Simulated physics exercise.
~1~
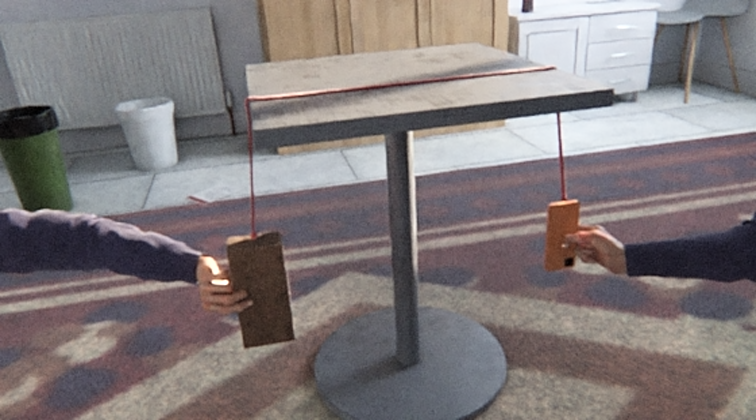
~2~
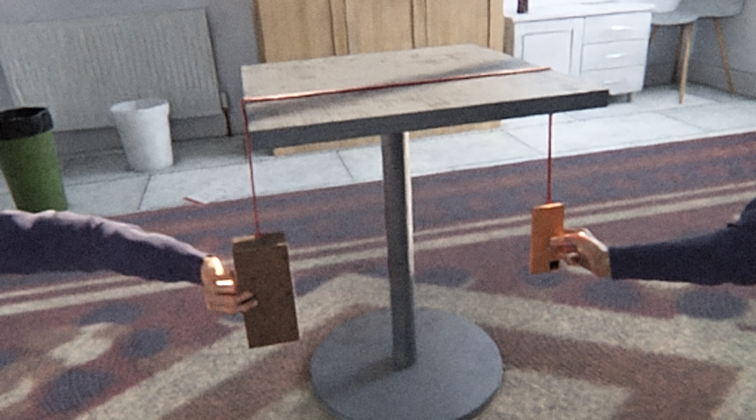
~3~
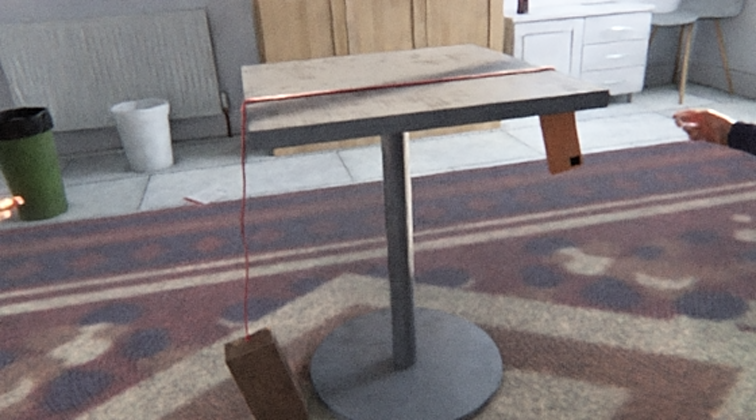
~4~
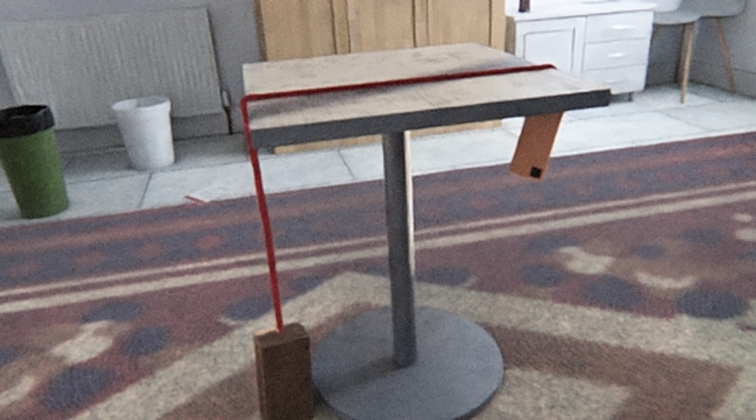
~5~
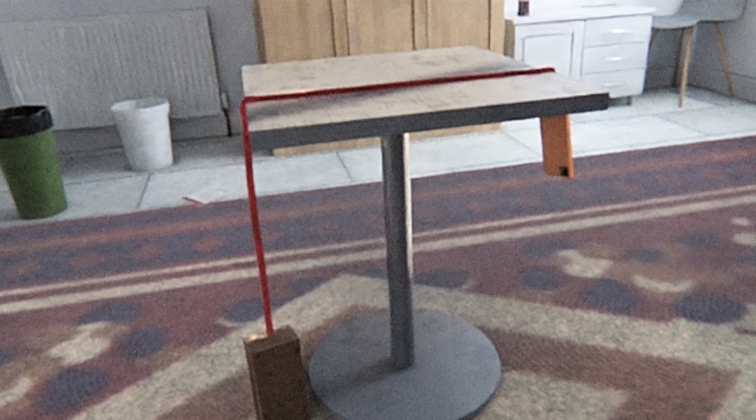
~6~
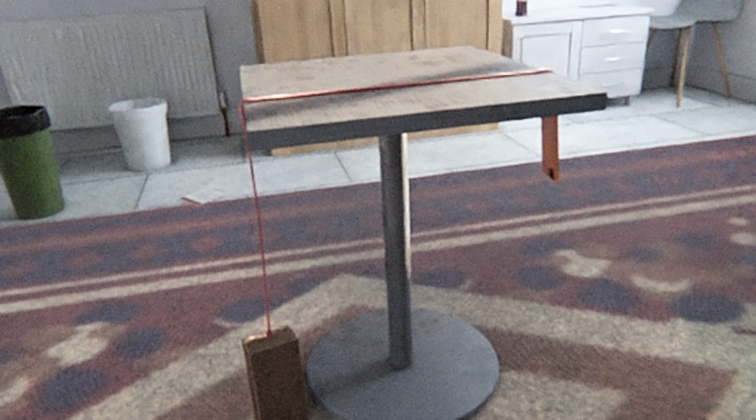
At first, a red ribbon lies across a small table with a round base, a brown brick hanging on the left and a smaller orange phone-like block on the right, each held by a hand. The hands steady the two loads while the ribbon stays in place. Then both hands let go and draw away, and the brick drops to the floor as the ribbon slides leftwards. The orange block is pulled up to just below the tabletop, where it swings and twists. At the end, the brick rests on the patterned rug and the block hangs higher, turned edge-on.
